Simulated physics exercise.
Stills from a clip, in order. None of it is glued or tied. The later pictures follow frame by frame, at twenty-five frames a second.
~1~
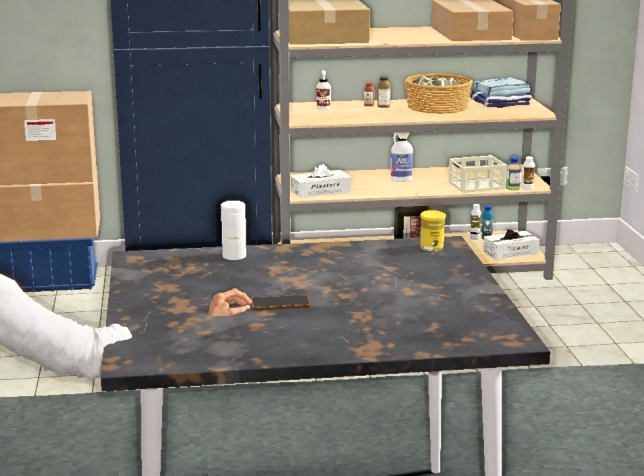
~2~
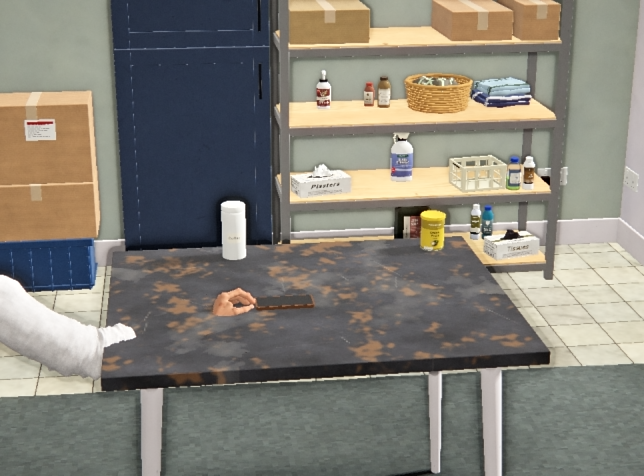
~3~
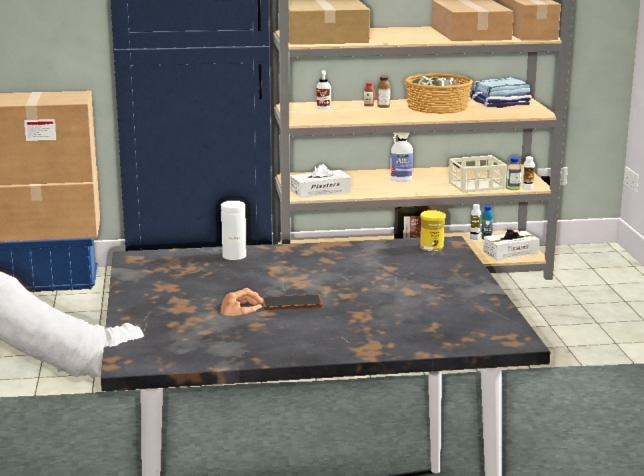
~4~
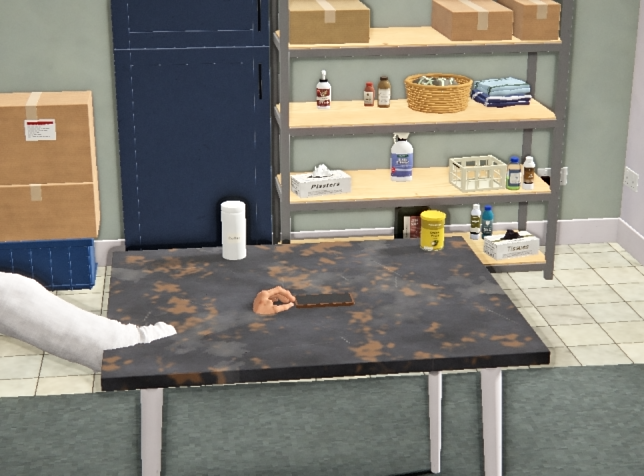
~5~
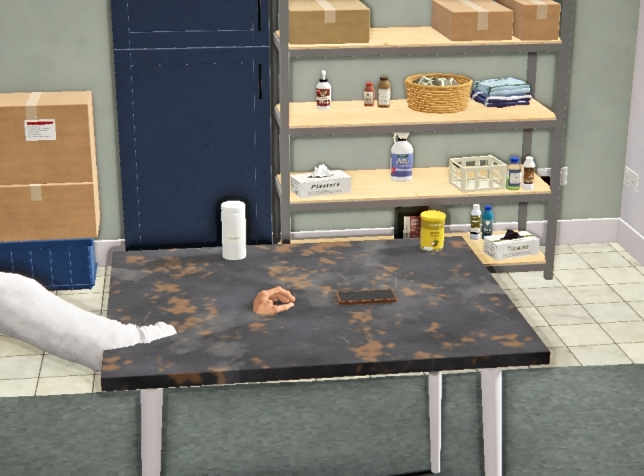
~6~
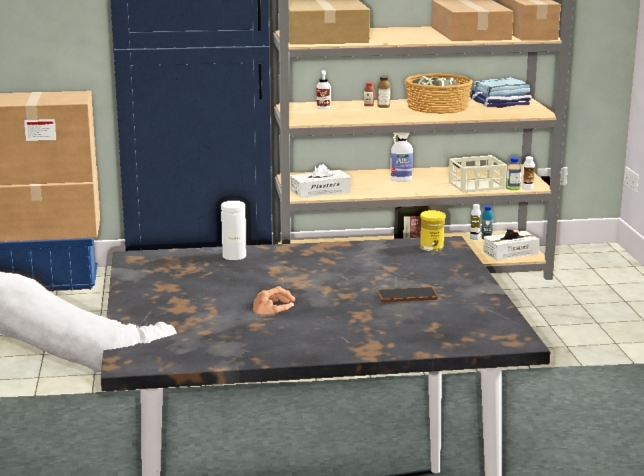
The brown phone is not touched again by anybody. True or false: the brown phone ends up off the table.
True.
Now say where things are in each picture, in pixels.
In the first frame, under the hand; brown phone (281, 302).
In the second frame, under the hand; brown phone (285, 302).
In the third frame, under the hand; brown phone (292, 302).
In the fourth frame, brown phone (324, 300).
In the fifth frame, brown phone (367, 297) moved about its own width.
In the sixth frame, brown phone (407, 294) moved about its own width.
Then, 0.20 s later than the last frame, brown phone now off the table.
Then, 0.40 s later than the last frame, things are still on the move.
Then, 0.60 s later than the last frame, as before.
When it is over, off the table, brown phone.
